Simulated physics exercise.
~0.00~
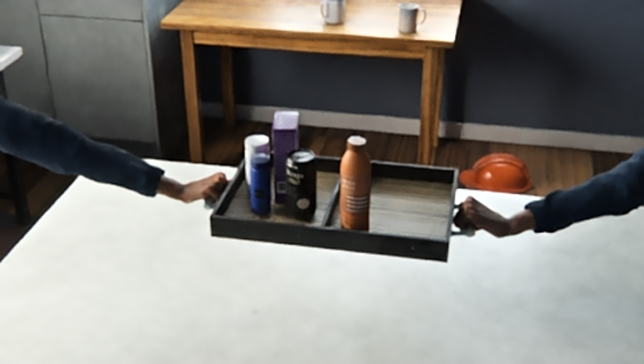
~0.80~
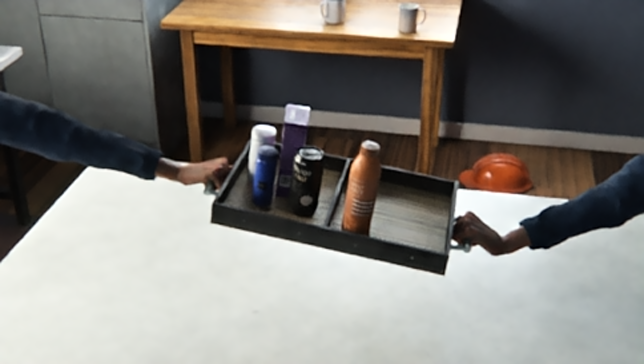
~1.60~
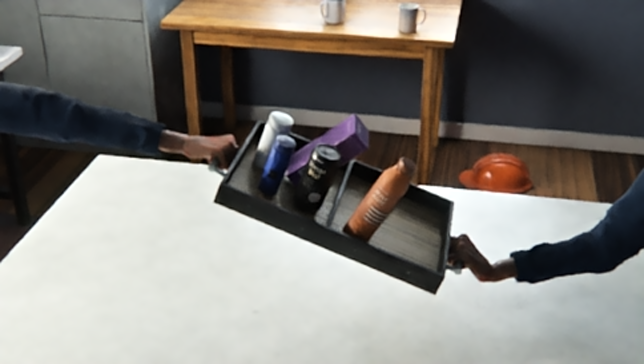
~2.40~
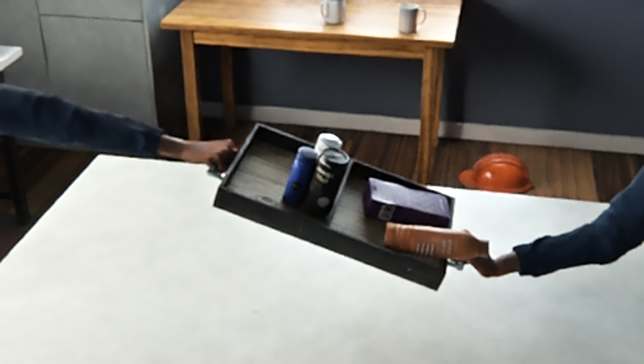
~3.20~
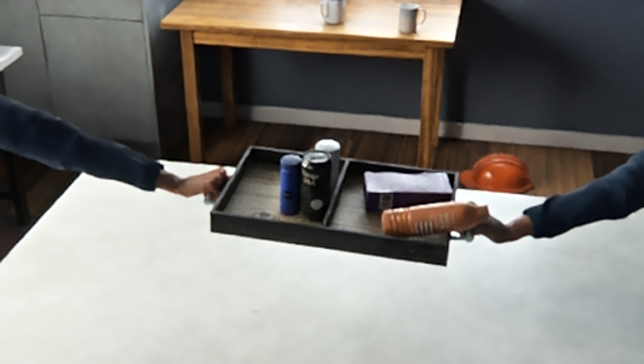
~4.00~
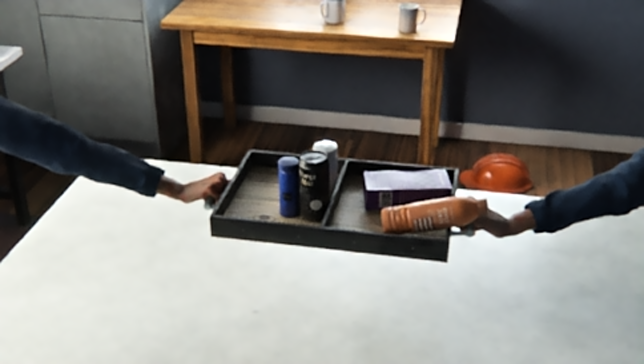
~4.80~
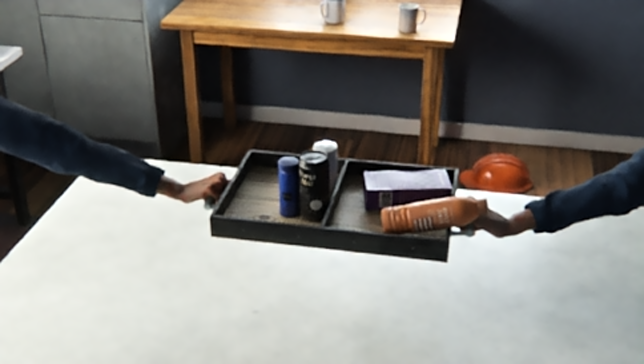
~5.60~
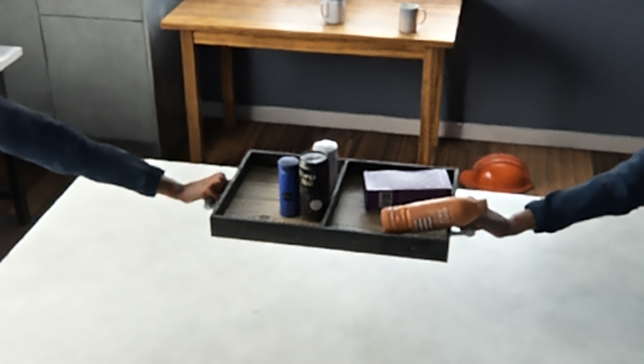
To begin with, two hands hold a dark, divided tray level above a pale table, with a white container, a blue one, a black can, a tall purple packet and an orange bottle standing on it. The hands tilt the tray down to the right, and the items lean. The purple packet topples over the cross bar into the right section, and the orange bottle falls onto its side by the right rim. The white container slides right behind the black can. The hands level the tray, leaving three items upright and everything still aboard.
